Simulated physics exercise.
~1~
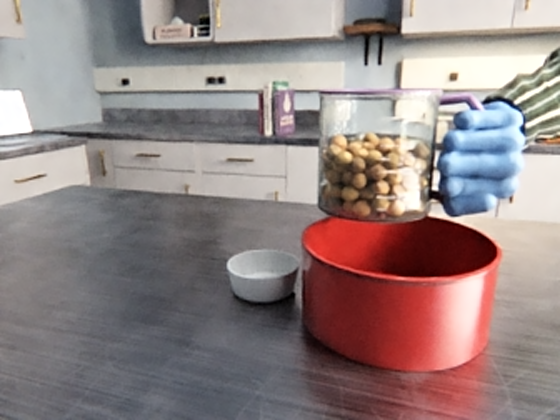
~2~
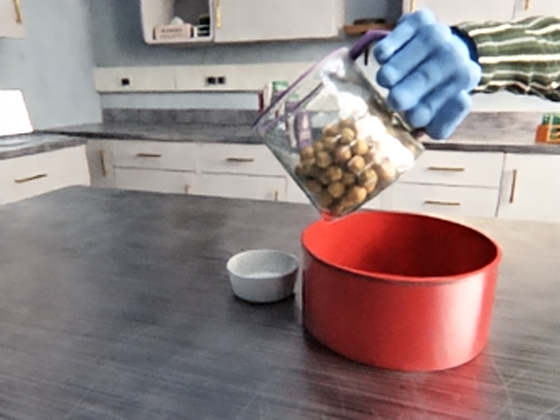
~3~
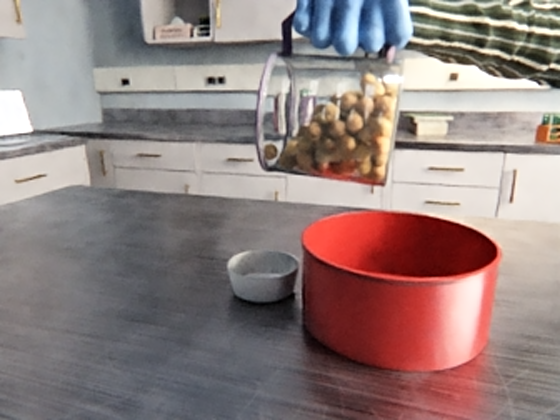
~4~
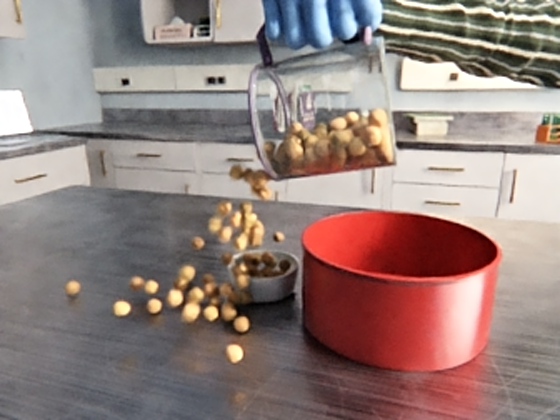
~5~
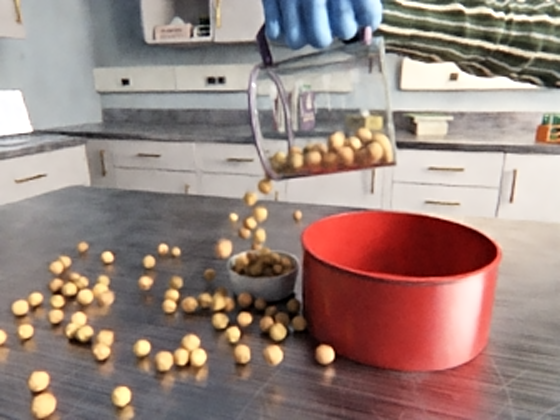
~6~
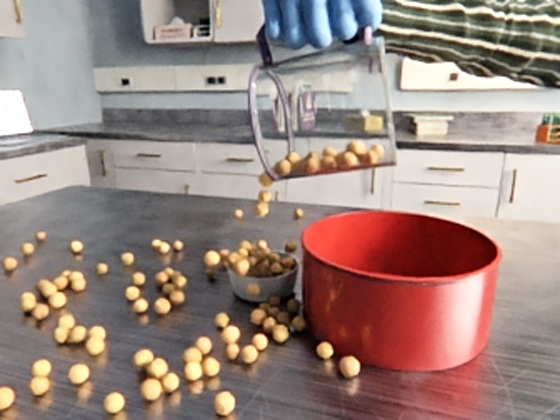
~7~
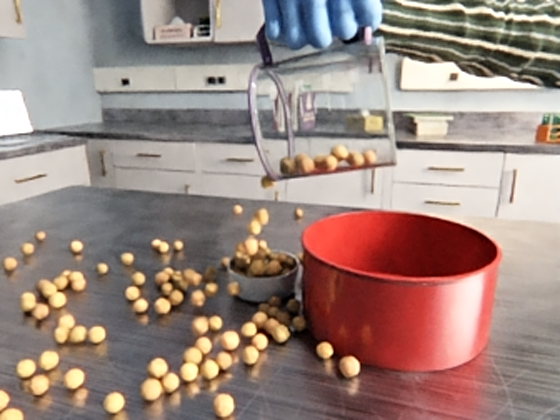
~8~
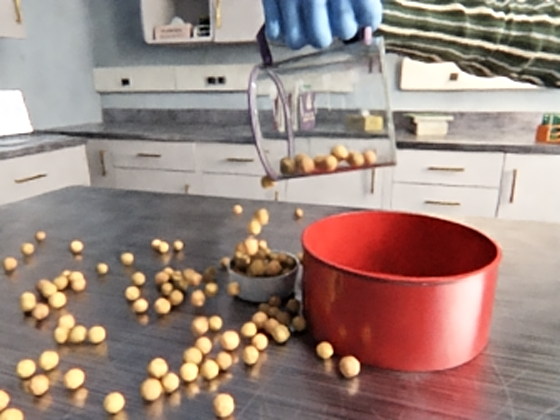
A clear jug of round wooden beads, held by a blue-gloved hand, starts upright above a red pot on a dark table, with a small white dish to the pot's left. The hand lifts the jug and tips it leftward until it lies on its side, its mouth now past the pot. Beads pour over the rim toward the dish, filling it while many others scatter and roll across the table. The stream thins and stops. Most beads end up strewn over the tabletop, the dish is heaped, and a few remain in the tilted jug.
